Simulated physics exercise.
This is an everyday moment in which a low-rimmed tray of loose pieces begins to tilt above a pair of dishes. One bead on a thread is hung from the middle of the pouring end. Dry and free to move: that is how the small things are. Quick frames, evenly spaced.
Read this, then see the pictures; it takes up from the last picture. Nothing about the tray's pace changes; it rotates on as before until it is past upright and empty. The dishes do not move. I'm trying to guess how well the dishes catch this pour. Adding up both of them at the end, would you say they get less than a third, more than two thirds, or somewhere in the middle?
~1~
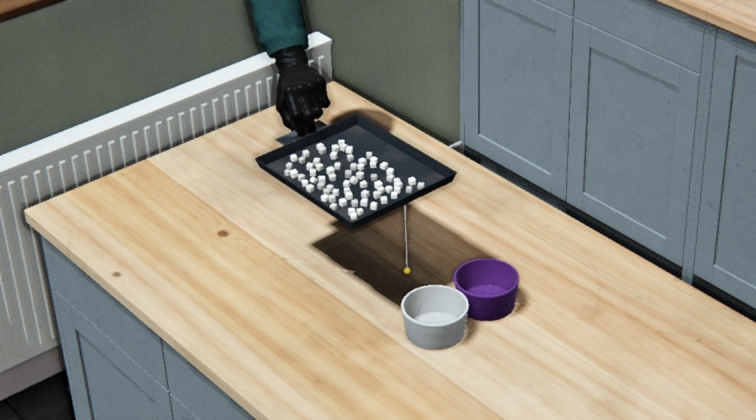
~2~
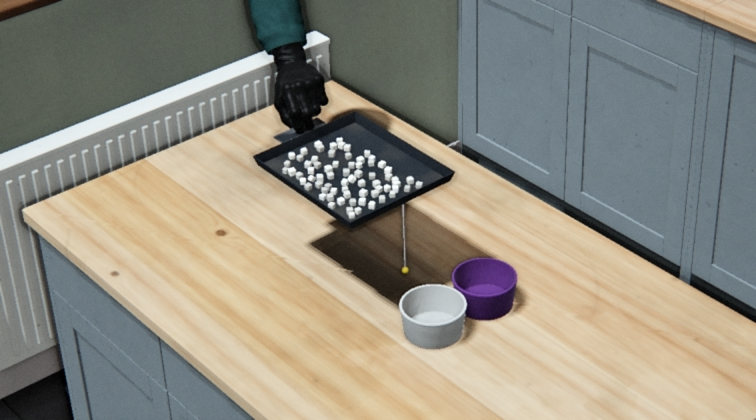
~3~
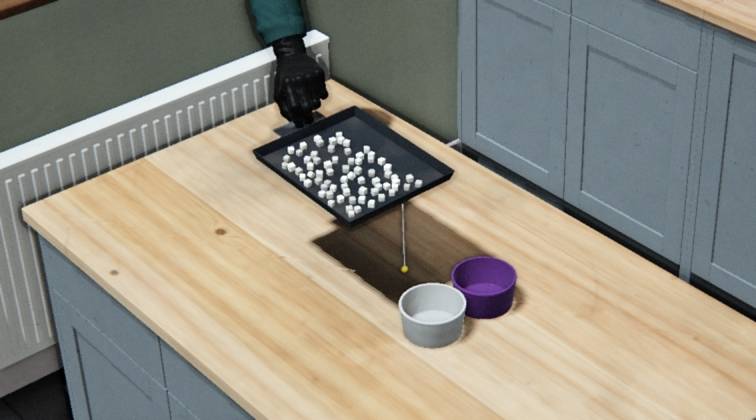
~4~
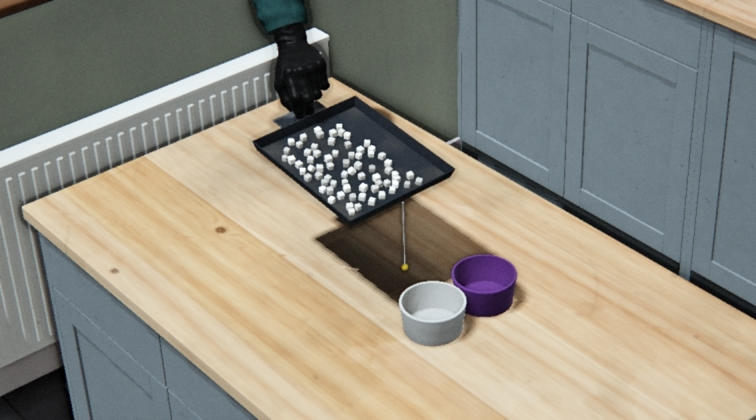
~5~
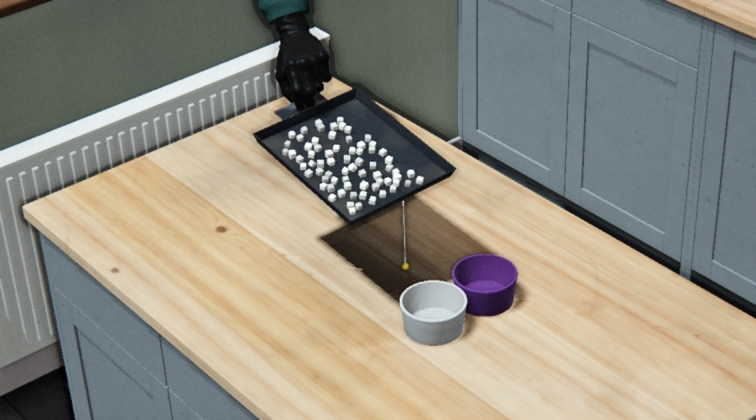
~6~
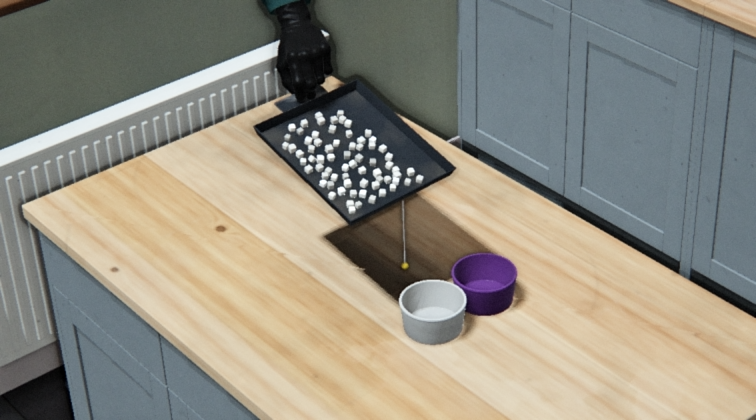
I'd say somewhere between a third and two thirds.
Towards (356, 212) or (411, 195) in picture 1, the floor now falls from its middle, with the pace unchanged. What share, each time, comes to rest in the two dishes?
It comes to about 0 per cent the first time and about 50 per cent the second.
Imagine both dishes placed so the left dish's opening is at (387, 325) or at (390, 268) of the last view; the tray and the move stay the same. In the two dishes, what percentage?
Around 70 and around 0 per cent, in that order.
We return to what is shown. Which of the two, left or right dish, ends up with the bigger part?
You'll find more in the left of the two at the end.
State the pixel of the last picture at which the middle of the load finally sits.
(420, 333).
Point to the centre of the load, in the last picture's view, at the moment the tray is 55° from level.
In the last view, the load is centred close to (383, 198).
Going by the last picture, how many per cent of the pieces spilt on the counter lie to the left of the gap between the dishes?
It comes to near 90 percent of the spill.
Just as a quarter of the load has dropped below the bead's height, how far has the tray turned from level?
Angle reached: About 80°.
Shortly afterwards, tray tipped steeply; all but a few on the tray; a little in the air.
Next, tray tipped right over; the bulk on the tray; a little in the left dish; a little outside both.
Some moments later, tray tipped past a quarter turn; near half in the left dish; only a few in the right dish; near half outside both.
In the end, tray tipped past a quarter turn; near half in the left dish; only a few in the right dish; near half outside both.
